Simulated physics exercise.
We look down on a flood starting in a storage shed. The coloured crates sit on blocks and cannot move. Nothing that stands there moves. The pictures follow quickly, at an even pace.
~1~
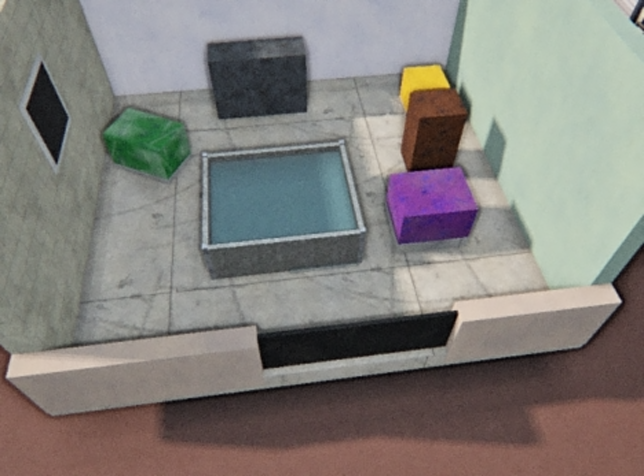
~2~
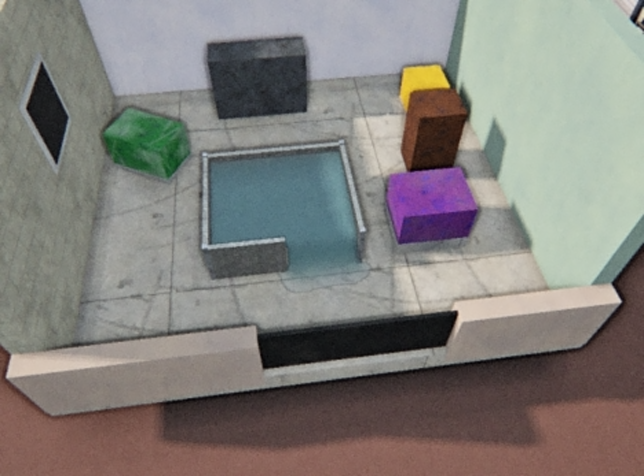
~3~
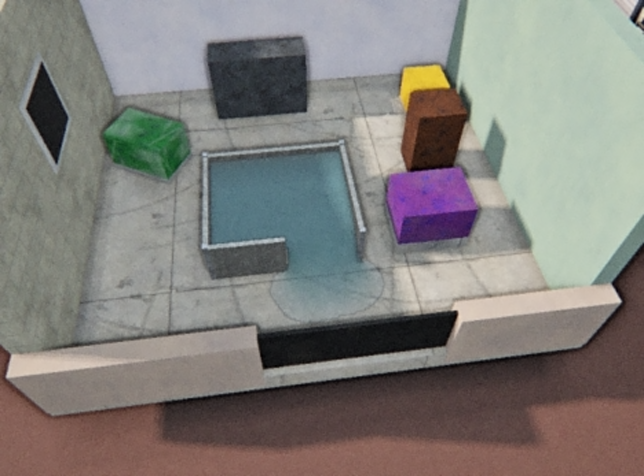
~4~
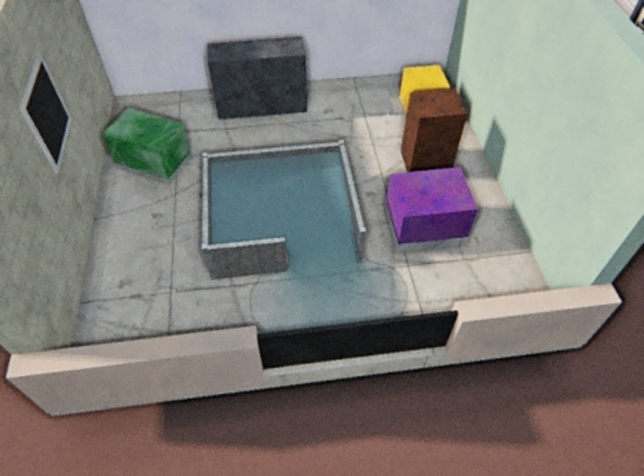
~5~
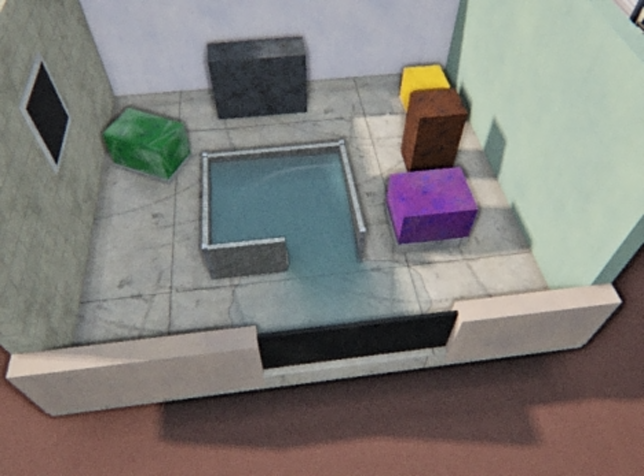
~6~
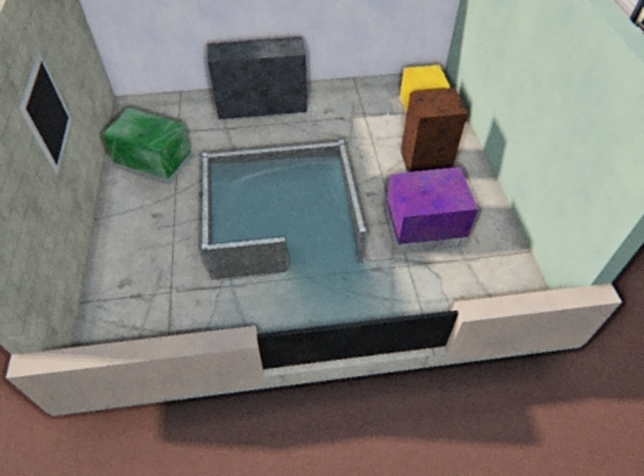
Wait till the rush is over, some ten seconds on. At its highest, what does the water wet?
One by one: The yellow crate is wetted; the green crate is wetted; the purple crate escapes dry.
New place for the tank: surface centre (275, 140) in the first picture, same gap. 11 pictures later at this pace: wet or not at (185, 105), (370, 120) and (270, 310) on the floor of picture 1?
In that order: No water, clear, awash.
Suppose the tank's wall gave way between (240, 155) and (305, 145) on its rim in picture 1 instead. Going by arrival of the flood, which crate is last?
The one in purple.
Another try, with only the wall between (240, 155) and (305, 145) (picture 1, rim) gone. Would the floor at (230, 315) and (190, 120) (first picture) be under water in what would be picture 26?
In turn: No water, awash.
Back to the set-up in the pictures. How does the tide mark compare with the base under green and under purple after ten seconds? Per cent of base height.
About 170 and 60 per cent.
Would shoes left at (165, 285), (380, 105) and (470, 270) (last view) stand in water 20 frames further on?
In turn: Flooded, not flooded, covered.
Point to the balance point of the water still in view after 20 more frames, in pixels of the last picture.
Roughly at (315, 255).
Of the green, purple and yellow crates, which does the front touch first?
First comes the purple-painted one.
A moment on, water covers 20 % of the floor; the yellow crate not reached, the green crate not reached, the purple crate not reached.
Next, water covers 30 % of the floor; the yellow crate not reached, the green crate not reached, the purple crate water round its plinth.
Then, water covers 50 % of the floor; the yellow crate water round its plinth, the green crate water round its plinth, the purple crate water round its plinth.
Later, water covers 85 % of the floor; the yellow crate water round its plinth, the green crate water round its plinth, the purple crate water round its plinth.
In the end, water covers 100 % of the floor; the yellow crate was topped, the green crate was topped, the purple crate stayed above the water.
